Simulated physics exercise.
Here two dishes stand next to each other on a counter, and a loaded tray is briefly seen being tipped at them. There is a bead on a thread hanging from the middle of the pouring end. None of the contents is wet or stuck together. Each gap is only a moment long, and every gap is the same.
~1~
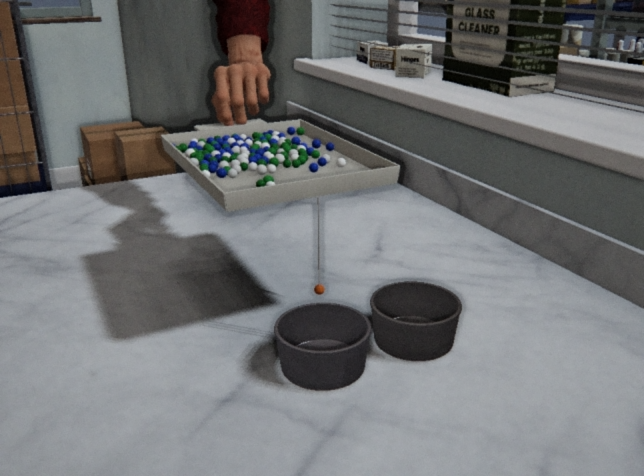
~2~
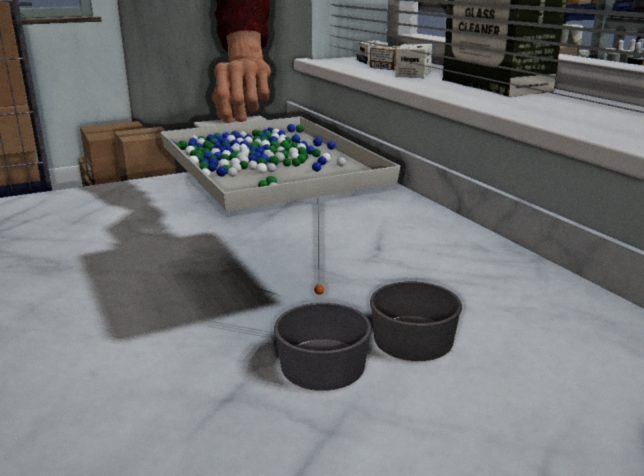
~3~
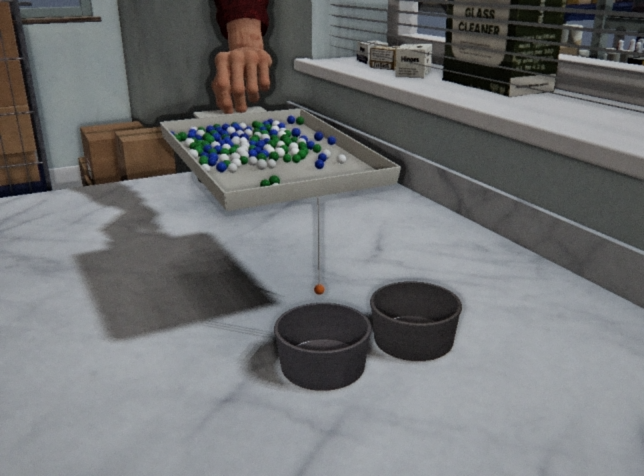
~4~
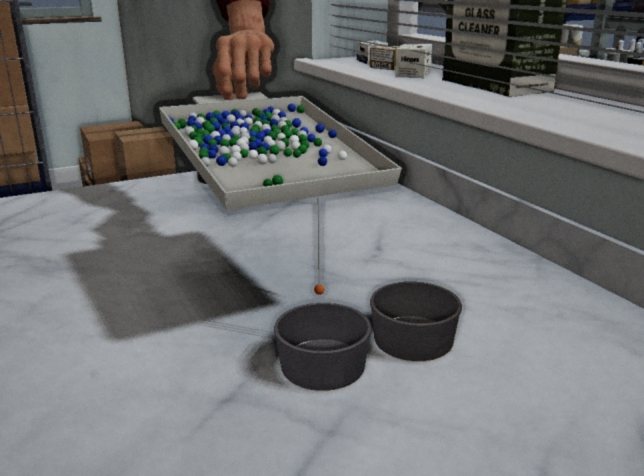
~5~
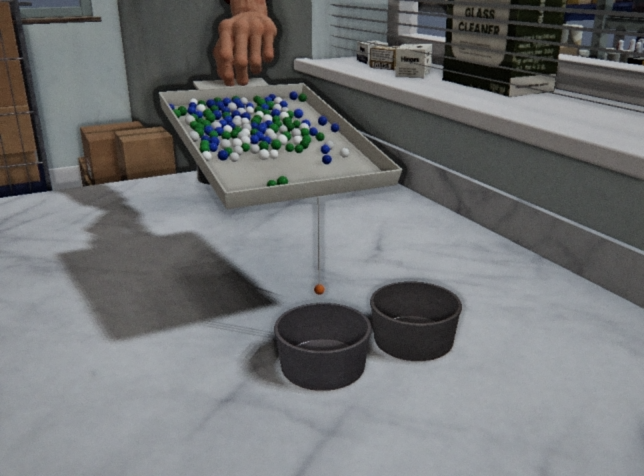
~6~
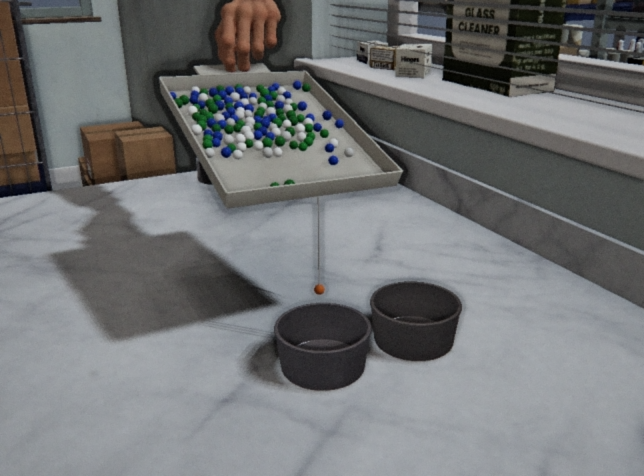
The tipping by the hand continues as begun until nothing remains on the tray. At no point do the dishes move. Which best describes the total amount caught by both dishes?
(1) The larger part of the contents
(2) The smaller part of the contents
Answer: 1.
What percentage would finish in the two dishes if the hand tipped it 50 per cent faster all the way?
I'd put it near 60 per cent.
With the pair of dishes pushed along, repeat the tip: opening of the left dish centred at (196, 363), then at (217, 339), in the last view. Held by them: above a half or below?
Well, not up to half at the first spot and not up to half at the second.
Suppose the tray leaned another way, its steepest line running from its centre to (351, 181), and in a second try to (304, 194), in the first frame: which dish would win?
Rightward dish for the first, Leftward dish for the second.
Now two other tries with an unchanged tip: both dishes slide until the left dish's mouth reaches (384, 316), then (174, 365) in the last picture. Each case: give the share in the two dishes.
It comes to near 60 per cent the first time and near 20 per cent the second time.
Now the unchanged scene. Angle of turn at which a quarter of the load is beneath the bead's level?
Around 100°, give or take.
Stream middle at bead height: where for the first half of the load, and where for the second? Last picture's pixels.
At about (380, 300), then at (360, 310).
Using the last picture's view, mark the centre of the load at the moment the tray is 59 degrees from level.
Centre estimate: (329, 173).
Soon, tray tipped steeply; most on the tray; a stray few in the left dish; a stray few in the right dish; a stray few outside both; a small part in the air.
A while on, tray tipped right over; about two thirds on the tray; a small part in the left dish; a small part in the right dish; a small part outside both; a small part in the air.
Towards the end, tray tipped past a quarter turn; about a third in the left dish; about a third in the right dish; about a third outside both.
Finally, tray tipped past a quarter turn; about a third in the left dish; about a third in the right dish; about a third outside both.
